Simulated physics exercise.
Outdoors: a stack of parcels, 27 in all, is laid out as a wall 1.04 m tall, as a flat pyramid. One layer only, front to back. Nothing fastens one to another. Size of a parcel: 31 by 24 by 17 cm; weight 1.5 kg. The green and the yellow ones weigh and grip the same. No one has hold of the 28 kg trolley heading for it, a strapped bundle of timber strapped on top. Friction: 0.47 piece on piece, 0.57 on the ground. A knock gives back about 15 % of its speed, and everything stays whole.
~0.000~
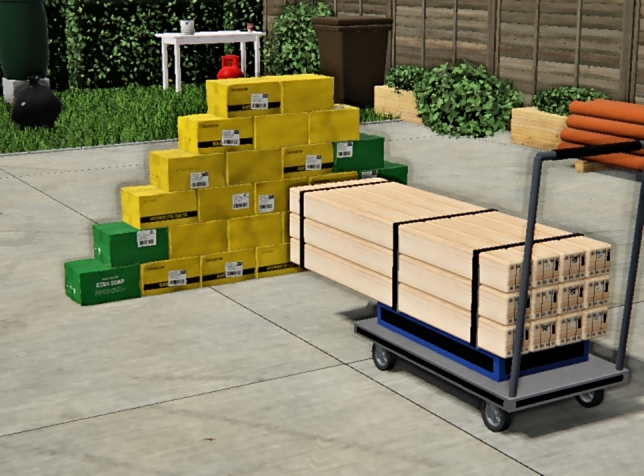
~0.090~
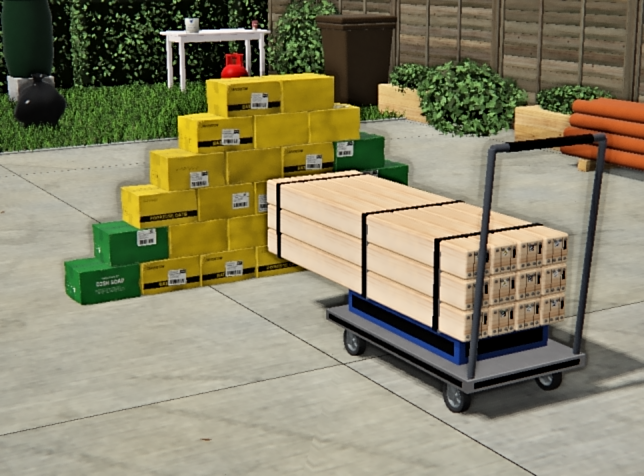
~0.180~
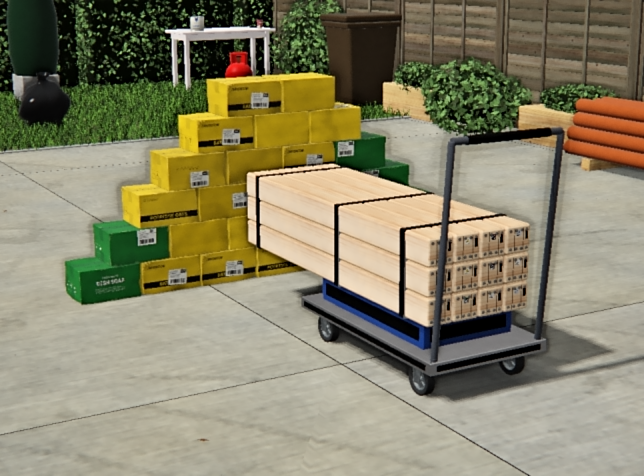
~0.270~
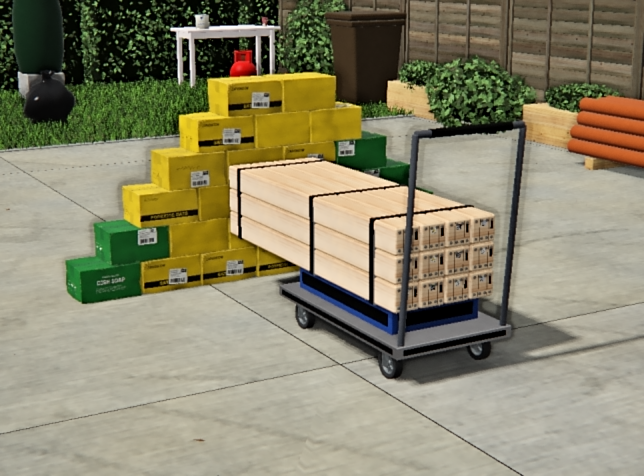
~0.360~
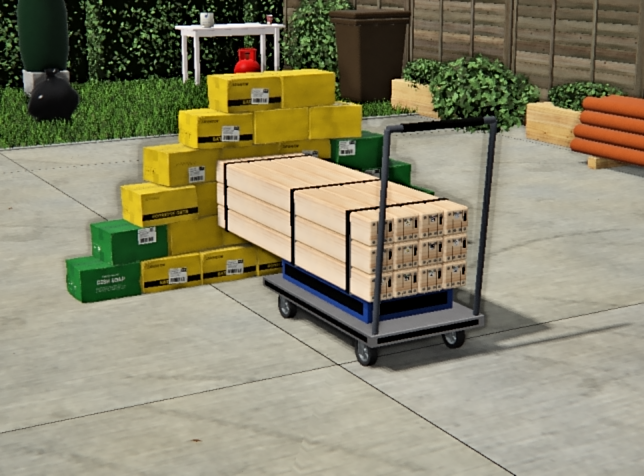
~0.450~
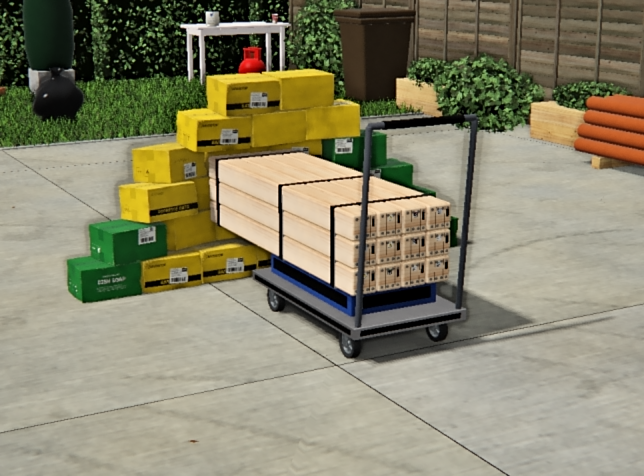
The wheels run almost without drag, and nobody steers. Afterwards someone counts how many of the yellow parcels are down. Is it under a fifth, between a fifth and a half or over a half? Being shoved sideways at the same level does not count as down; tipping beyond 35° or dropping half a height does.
More than a half of them.
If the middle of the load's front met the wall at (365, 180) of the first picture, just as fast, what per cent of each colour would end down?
Then green 50, yellow 50 per cent.
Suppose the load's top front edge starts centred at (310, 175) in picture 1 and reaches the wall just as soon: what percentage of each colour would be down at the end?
Then green 10, yellow 80 per cent.
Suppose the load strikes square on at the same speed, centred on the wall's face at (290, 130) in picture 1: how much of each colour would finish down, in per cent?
Then green 0, yellow 40 per cent.
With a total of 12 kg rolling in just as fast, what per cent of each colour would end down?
In that case green 10, yellow 90 per cent.
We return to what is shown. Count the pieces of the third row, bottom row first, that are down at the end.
The count is 4.
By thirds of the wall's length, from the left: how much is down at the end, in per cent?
Left 50, middle 80, right 20 per cent.
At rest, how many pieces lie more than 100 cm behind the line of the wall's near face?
Some 8 pieces.
After 0.72 s, load 46 cm past the wall's line, still rolling; 7 of the 19 yellow parcels down (7 of 27 in all colours); top yellow parcel leaning 15°; top green parcel leaning 6°.
After 1.26 s, load 83 cm past the wall's line, still rolling; 14 of the 19 yellow parcels down (15 of 27 in all colours); top yellow parcel on its side; top green parcel on its side.
At rest (3.0 s), load 89 cm past the wall's line, stopped; 15 of the 19 yellow parcels down (16 of 27 in all colours); top yellow parcel on its side; top green parcel upside down. That is 79 per cent. As the last picture would show them, middles, top yellow parcel near (267, 217), top green parcel near (411, 214).
